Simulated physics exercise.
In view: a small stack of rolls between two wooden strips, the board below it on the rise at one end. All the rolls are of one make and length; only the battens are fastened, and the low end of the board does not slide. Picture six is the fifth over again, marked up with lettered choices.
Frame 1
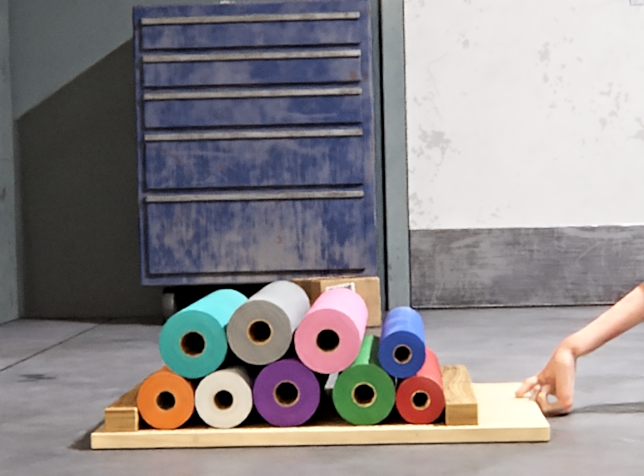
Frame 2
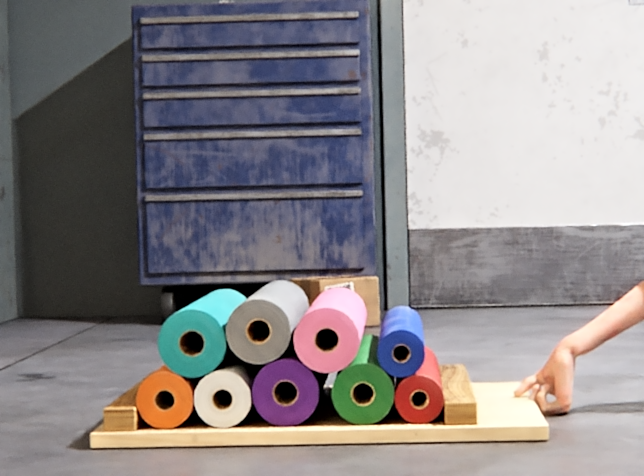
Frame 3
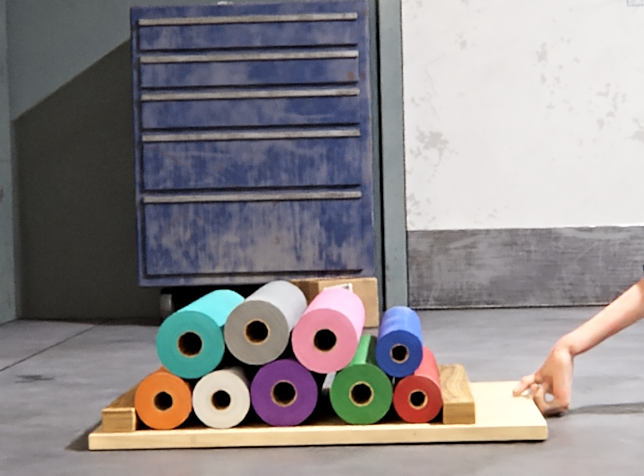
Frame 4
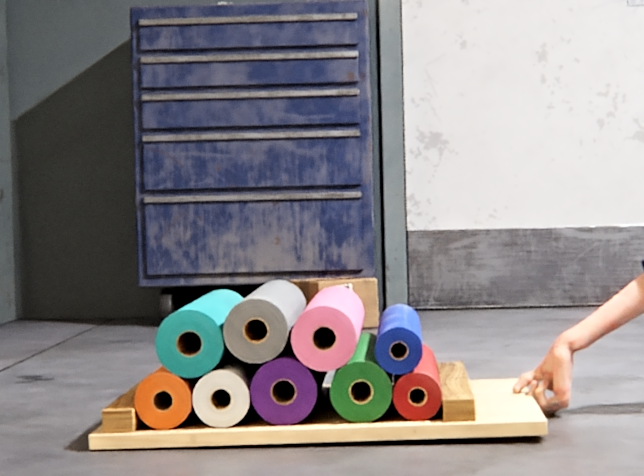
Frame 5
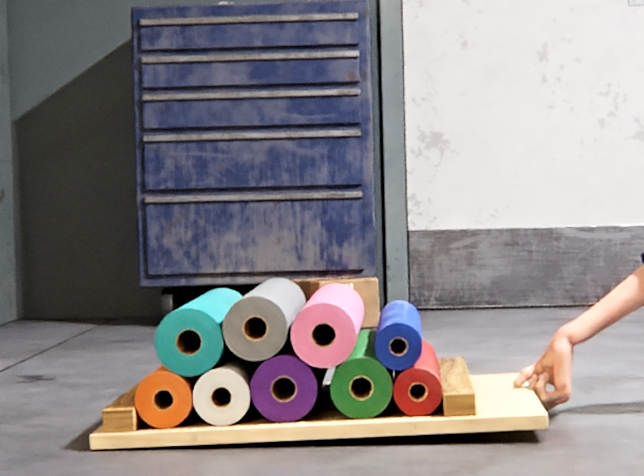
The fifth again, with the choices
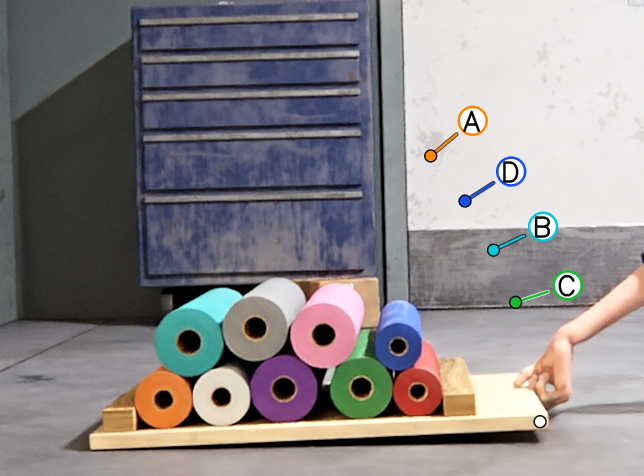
A pale board rose very slightly at its right end as a hand lifted it, while the colourful rolls stacked between two wooden strips barely shifted in front of a blue cabinet.
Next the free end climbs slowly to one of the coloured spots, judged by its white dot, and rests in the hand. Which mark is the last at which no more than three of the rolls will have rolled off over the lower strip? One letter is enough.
No higher than A.
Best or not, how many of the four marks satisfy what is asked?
The number is four.
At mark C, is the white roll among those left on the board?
Yes.
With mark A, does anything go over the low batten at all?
Yes, at A.
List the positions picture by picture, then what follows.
The first frame shows blue roll (402, 354); pink roll (328, 340); turquoise roll (193, 344).
The second frame shows turquoise roll (192, 343); grey roll (259, 331).
The third frame shows board (324, 402); red roll (418, 399); blue roll (400, 353); green roll (361, 394).
The fourth frame shows board (324, 400); orange roll (163, 401); purple roll (284, 392); white roll (221, 399).
The fifth frame shows board (325, 398); orange roll (164, 400); white roll (222, 397).
On the marked copy, A at (430, 156); B at (494, 250); C at (516, 302); D at (465, 201); the white dot at (540, 422).
Taking A. A third of the way, board at 20°.
Two thirds of the way, board at 38°.
When it is over, board at 38°, three over the low batten (pink, turquoise, grey).
As for the rest, B two over the low batten (turquoise, grey); C none over the low batten; D two over the low batten (turquoise, grey).
